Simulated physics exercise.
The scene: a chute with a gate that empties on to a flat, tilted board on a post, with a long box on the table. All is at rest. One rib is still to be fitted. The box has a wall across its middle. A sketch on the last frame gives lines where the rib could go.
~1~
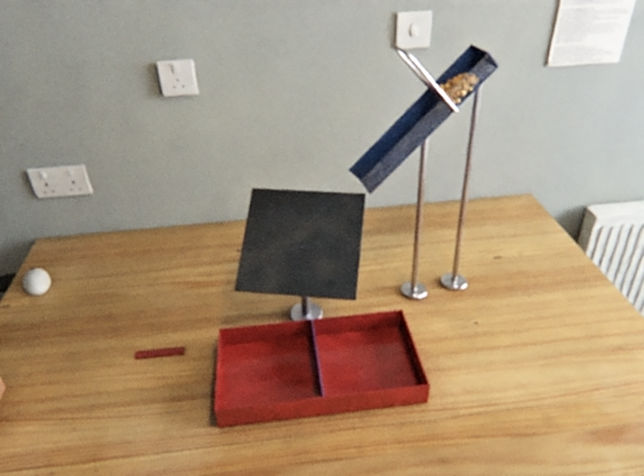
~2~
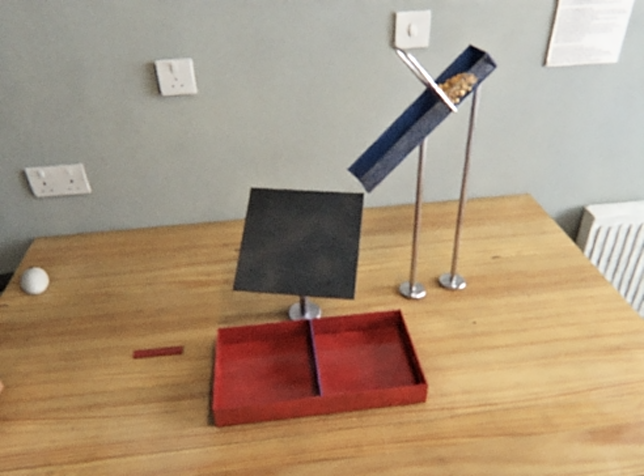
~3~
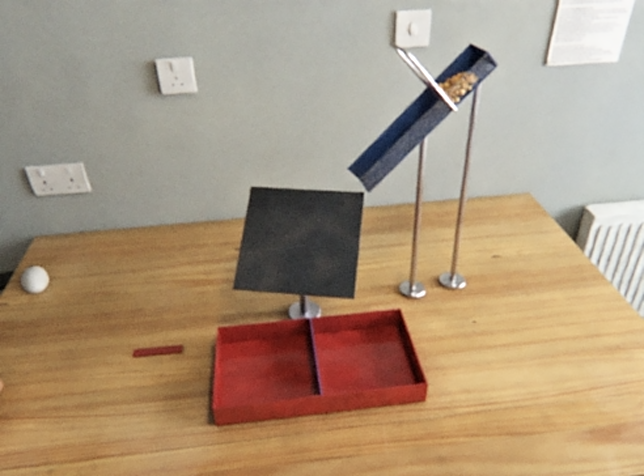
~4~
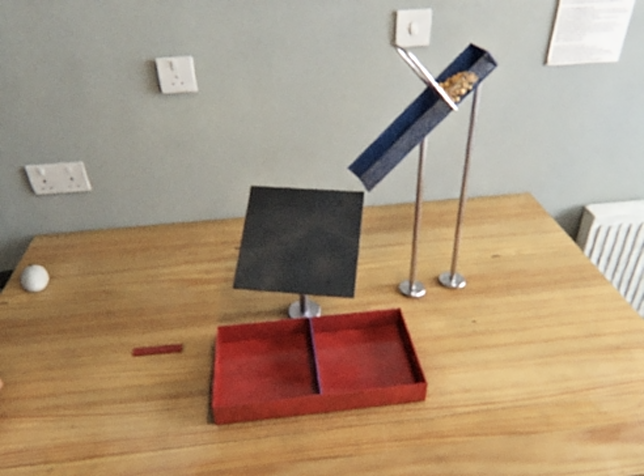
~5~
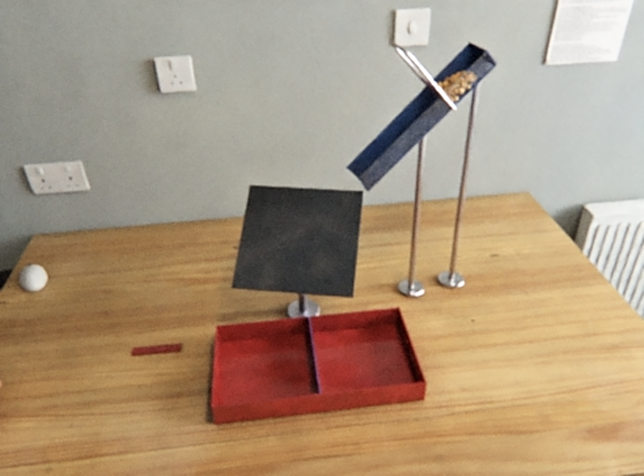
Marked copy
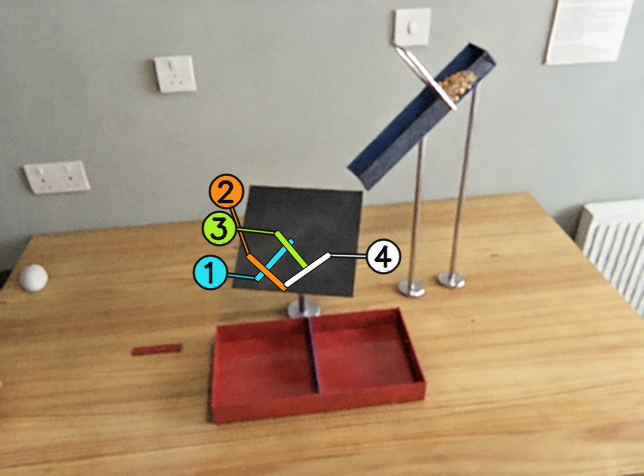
On a wooden table by a grey wall, a raised blue chute held a small tan heap behind its gate, above a tilted black board and a divided red box, and nothing moved.
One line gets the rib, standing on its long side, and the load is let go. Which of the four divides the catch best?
Choose 3.
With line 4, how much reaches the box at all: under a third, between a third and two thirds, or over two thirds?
Over two thirds.
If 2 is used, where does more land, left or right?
Left.
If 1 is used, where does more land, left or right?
More lands on the left.
On the marked copy, line 1 from (290, 241) to (257, 278); line 2 from (249, 256) to (283, 288); line 3 from (277, 233) to (307, 268); line 4 from (328, 255) to (286, 284).
With 1, of what is caught, all but a few in the left half, only a few in the right.
With 2, of what is caught, all but a few in the left half, only a few in the right.
With 3, of what is caught, close to half in the left half, close to half in the right.
With 4, of what is caught, all but a few in the left half, a small share in the right.
